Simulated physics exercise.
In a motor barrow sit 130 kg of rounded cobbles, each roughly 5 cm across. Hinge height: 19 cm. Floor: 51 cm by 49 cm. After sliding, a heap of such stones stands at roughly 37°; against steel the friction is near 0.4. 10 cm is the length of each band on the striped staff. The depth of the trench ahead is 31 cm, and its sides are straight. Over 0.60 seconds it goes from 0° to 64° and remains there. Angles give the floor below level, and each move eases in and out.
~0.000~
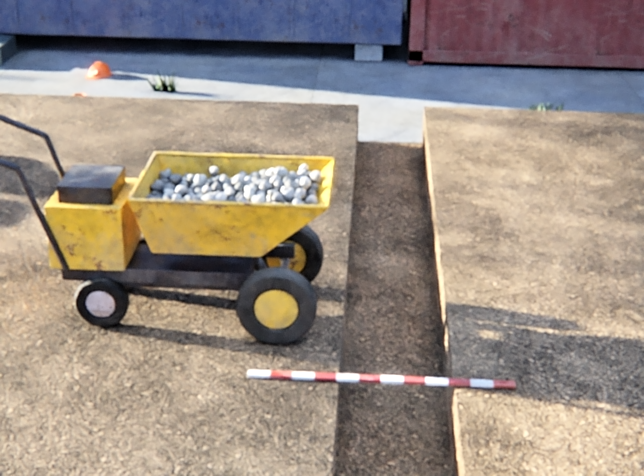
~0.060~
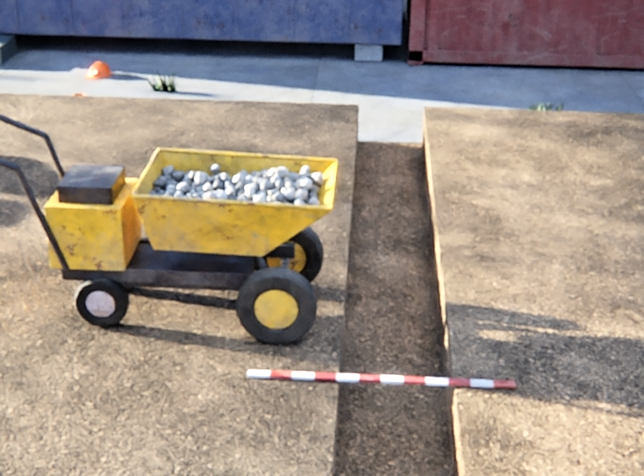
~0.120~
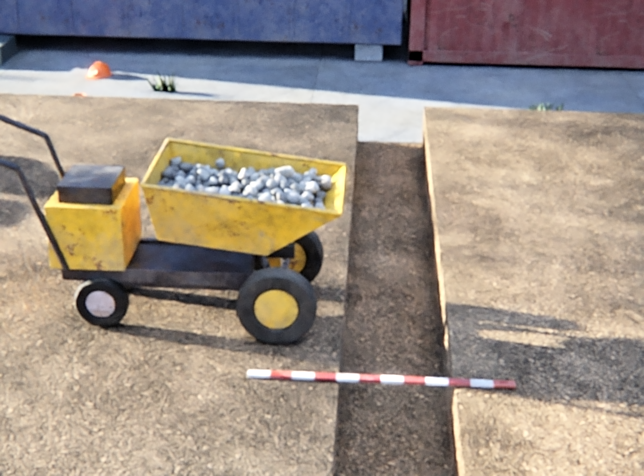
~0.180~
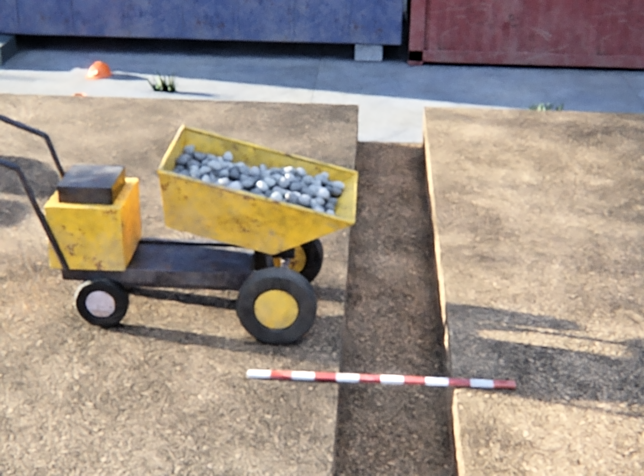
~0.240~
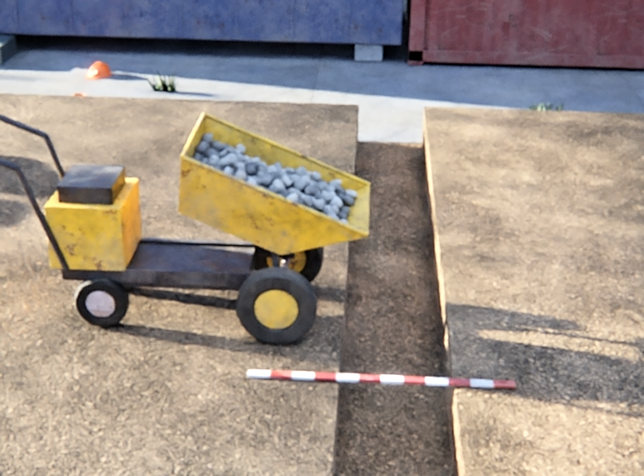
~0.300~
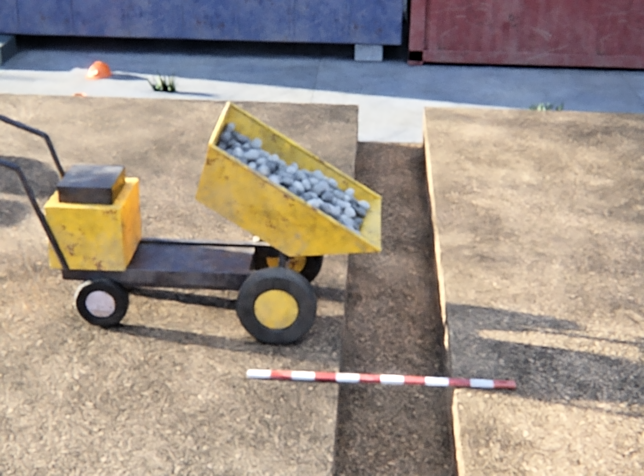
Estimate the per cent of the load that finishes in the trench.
Roughly 50 percent.
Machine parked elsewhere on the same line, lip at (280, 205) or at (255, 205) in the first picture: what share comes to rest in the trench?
Near 95 and near 100 percent.
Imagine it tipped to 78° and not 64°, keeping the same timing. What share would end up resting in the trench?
Roughly 65% would end there.
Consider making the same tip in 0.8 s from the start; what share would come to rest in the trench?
It'd be some 65 per cent.
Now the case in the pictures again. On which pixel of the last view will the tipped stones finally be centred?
The stones end up centred near (442, 342).
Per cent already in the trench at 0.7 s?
Around 20 per cent of it, at that instant.
After 0.4 s the floor is at 54°; 100 % in the skip; the foremost stones are at (387, 253).
After 0.7 s the floor is at 64°; 79 % in the skip, 19 % in the trench, 3 % past the trench; the foremost stones are at (463, 317).
After 1.0 s the floor is at 64°; 19 % in the skip, 33 % in the trench, 47 % past the trench; the foremost stones are at (608, 331).
After 3.0 s the floor is at 64°; 0 % in the skip, 50 % in the trench, 50 % past the trench; the foremost stones are past the picture's edge.
